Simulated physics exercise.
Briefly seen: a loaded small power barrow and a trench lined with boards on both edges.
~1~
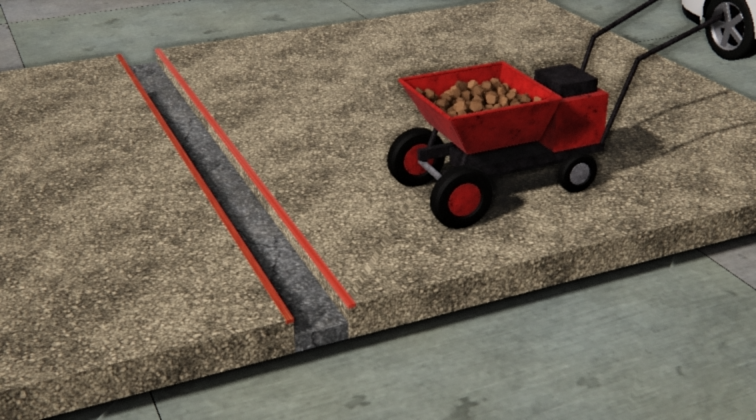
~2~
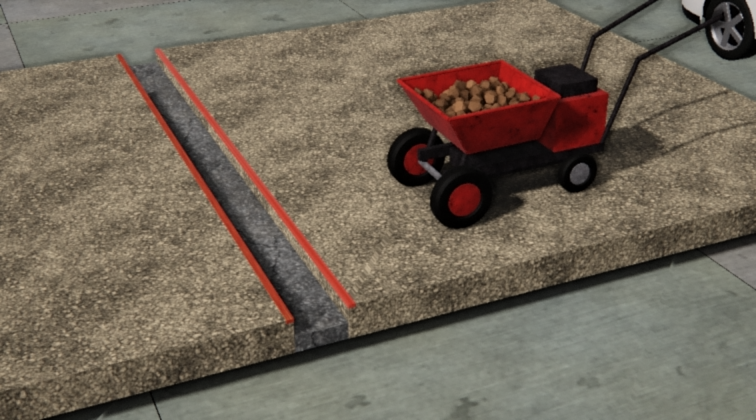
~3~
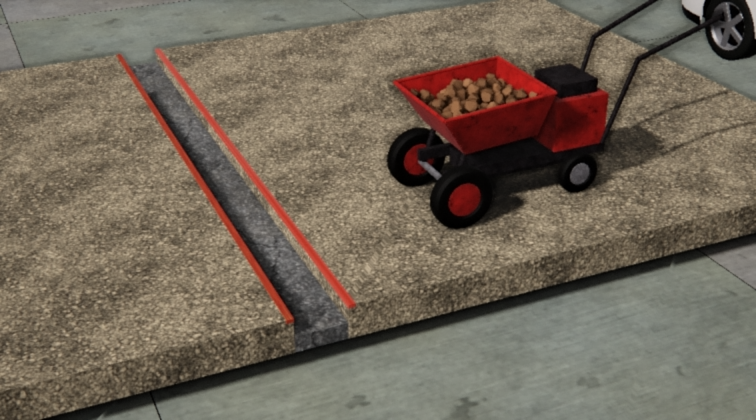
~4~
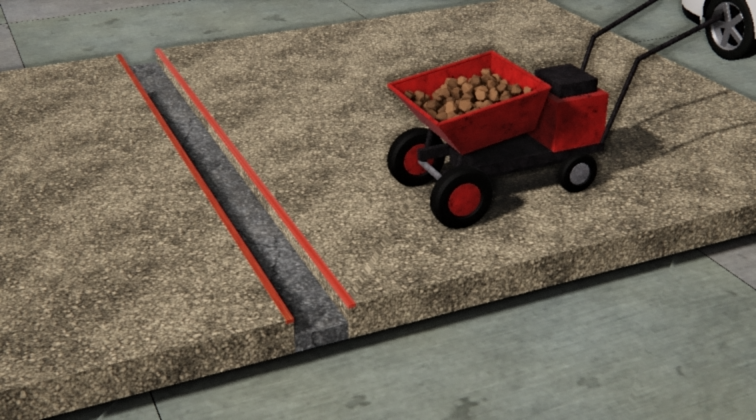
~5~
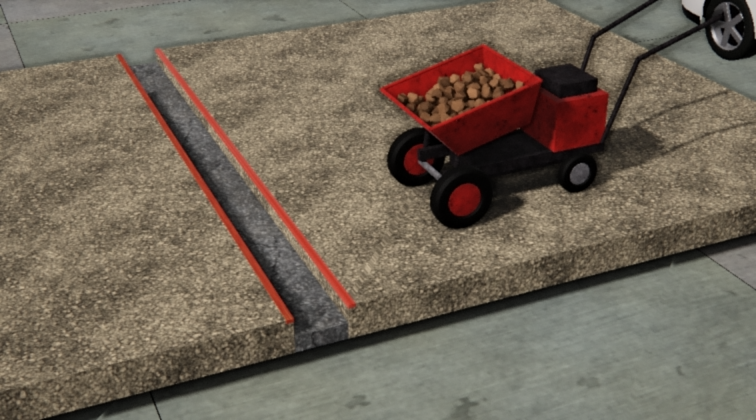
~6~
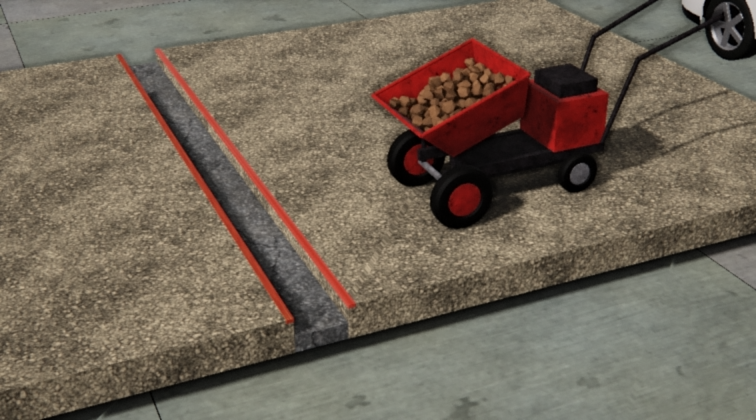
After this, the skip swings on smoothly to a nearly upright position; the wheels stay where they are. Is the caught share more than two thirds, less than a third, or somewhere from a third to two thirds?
It is less than a third.
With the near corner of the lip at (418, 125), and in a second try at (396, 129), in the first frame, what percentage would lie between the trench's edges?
You'd get 60 in a hundred the first time and 80 in a hundred the second.
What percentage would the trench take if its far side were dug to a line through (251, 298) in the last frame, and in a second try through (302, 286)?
I'd expect close to 20 in a hundred and then close to 20 in a hundred.
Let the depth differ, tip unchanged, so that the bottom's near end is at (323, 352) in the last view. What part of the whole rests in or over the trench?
Estimate: Approx. 20 %.
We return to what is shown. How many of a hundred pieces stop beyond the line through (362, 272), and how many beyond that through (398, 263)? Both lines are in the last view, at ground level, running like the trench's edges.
Roughly 50 and 90 percent.
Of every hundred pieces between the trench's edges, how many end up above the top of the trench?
Close to 0 percent.
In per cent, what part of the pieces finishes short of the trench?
Share: Near 70 %.
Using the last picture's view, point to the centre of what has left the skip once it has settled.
Somewhere around (325, 225) in the final view.
Soon, skip tipped steeply; all in the skip.
A while on, skip tipped right over; most in the skip; about a quarter short of the trench; a stray few in or heaped over the trench; a stray few falling.
Towards the end, skip tipped right over; about a quarter in the skip; about two thirds short of the trench; about a quarter in or heaped over the trench.
Finally, skip tipped right over; a small part in the skip; about two thirds short of the trench; about a quarter in or heaped over the trench; none beyond it.
